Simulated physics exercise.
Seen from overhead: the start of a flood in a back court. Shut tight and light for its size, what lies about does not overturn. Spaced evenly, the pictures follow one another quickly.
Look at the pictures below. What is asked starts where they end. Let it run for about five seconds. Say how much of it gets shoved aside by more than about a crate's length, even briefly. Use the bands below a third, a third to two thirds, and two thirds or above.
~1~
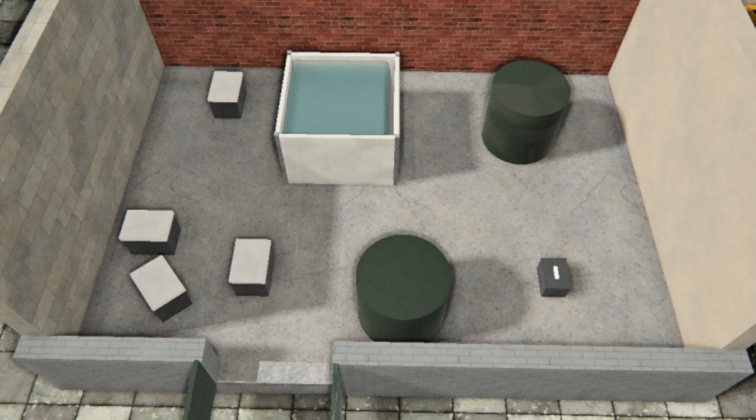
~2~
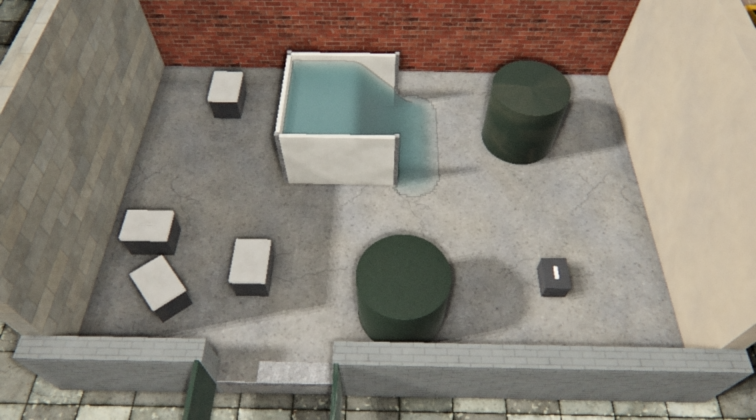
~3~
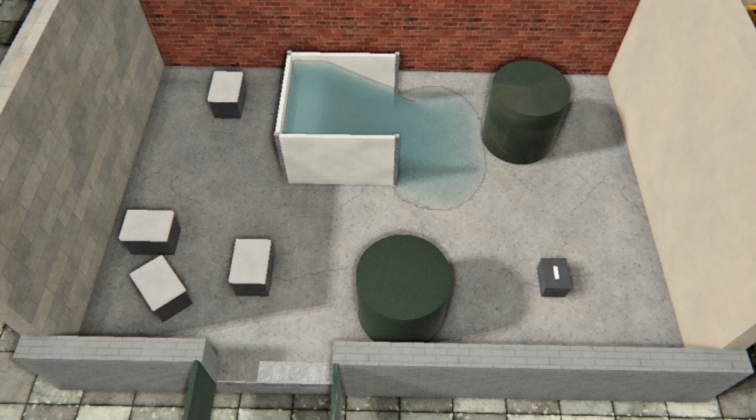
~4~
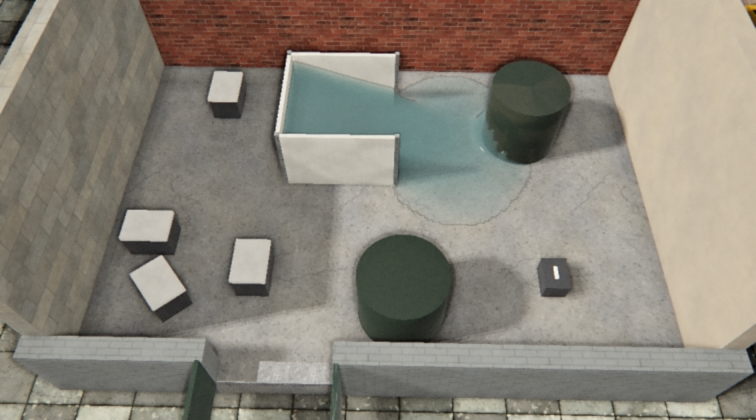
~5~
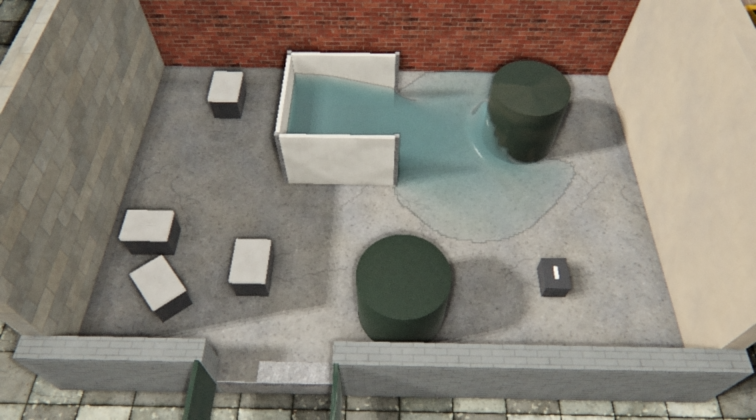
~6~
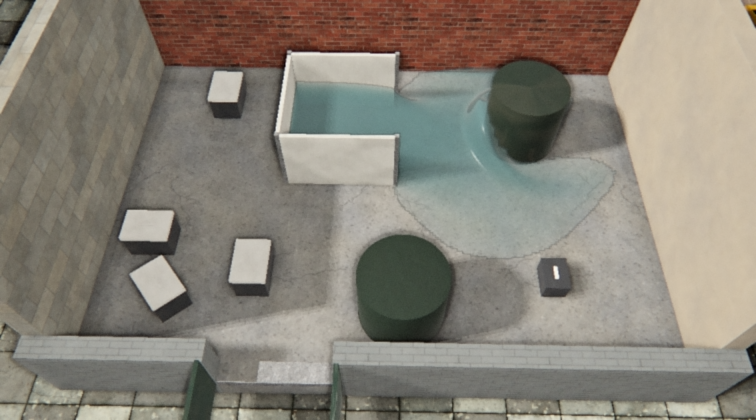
It falls below a third.
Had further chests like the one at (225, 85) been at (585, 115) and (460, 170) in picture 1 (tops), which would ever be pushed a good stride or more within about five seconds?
First one cleared the mark, second one cleared the mark.
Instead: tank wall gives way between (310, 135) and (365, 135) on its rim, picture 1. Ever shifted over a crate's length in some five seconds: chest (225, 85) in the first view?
Answer: Distance not reached.
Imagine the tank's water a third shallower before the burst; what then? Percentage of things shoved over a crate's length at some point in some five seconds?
By my count, 20 %.
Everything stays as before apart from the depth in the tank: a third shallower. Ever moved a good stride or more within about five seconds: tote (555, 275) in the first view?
My take on it: Went the full length.
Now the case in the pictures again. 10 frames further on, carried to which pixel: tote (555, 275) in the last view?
I'd expect it around (620, 331).
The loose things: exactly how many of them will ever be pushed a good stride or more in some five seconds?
I get 1.
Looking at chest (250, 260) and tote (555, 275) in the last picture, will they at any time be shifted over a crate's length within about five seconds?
Fell short, got that far.
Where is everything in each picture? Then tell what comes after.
A chest at (157, 281) rests on the ground; a chest at (225, 85), on the bottom; 0 of 5 have shifted, in the first picture.
A chest at (157, 281), on the bottom; a chest at (225, 85), on the bottom; 0 of 5 have shifted, in the second picture.
A chest at (157, 281), on the bottom; a chest at (225, 85), on the bottom; 0 of 5 have shifted, in the third picture.
A chest at (157, 281), on the bottom; a chest at (225, 85), on the bottom; 0 of 5 have shifted, in the fourth picture.
A chest at (157, 281), on the bottom; a chest at (225, 85), on the bottom; 0 of 5 have shifted, in the fifth picture.
A chest at (157, 281), on the bottom; a chest at (225, 85) rests on the ground; 0 of 5 have shifted, in the sixth picture.
A moment on, 0 of 5 are well off their spots; 0 afloat.
Next, 1 of 5 are well off their spots; 1 afloat.
Later, 0 of 5 are well off their spots; 1 afloat.
In the end, 1 of 5 are well off their spots, and 1 have been at some point; 1 afloat.
